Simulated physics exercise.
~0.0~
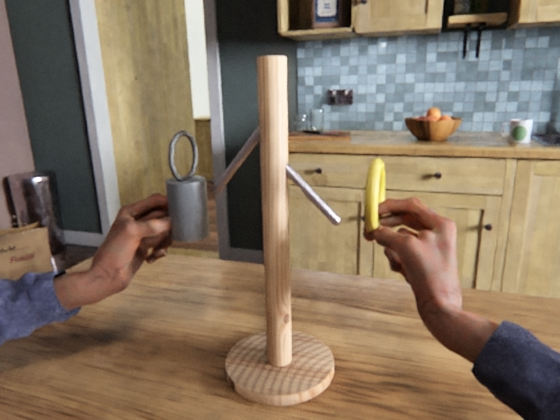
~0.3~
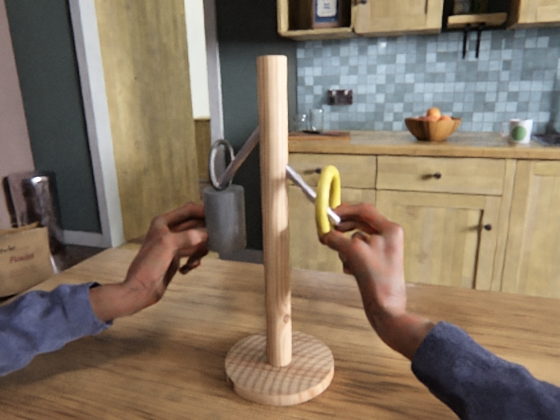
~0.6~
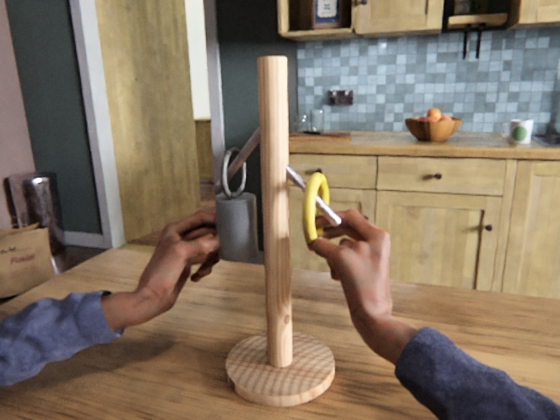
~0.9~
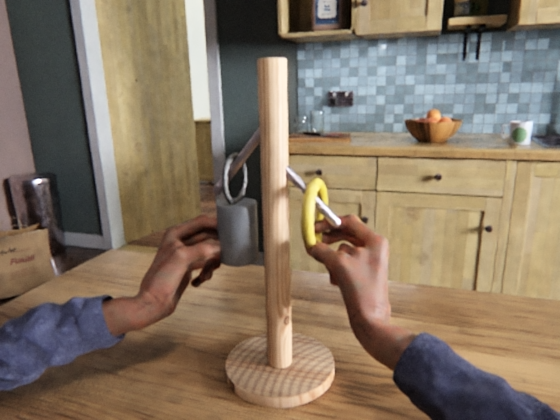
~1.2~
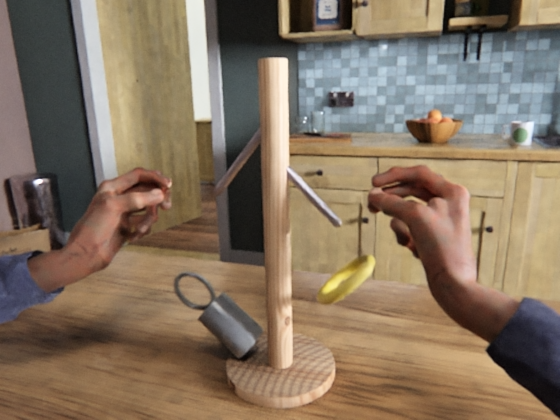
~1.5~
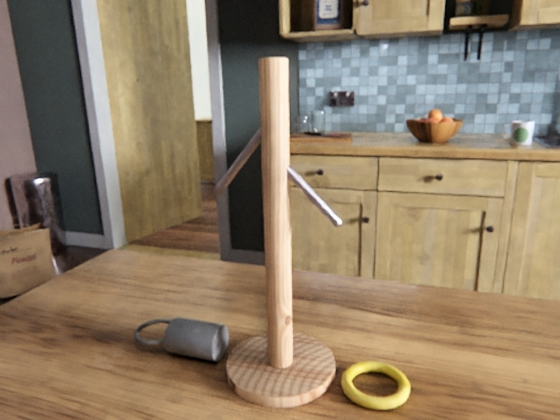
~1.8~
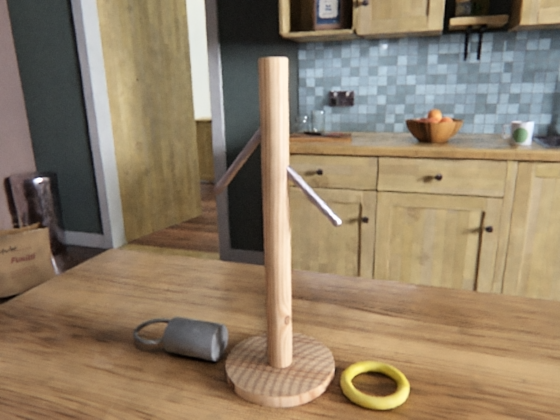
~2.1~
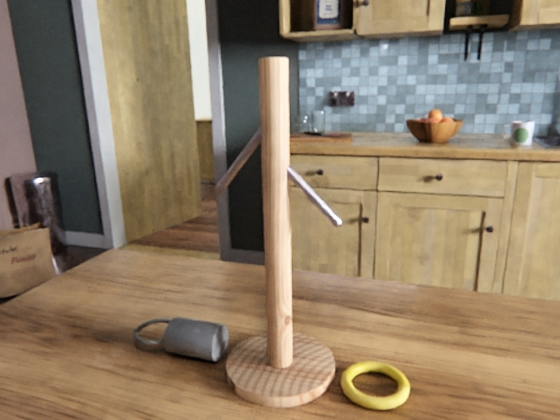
Two hands brought a grey lantern and a yellow ring of tape to the downward-slanting pegs of a wooden stand, slipped their loops over the pegs and let go, but both dropped and ended up lying on the table on either side of its base.
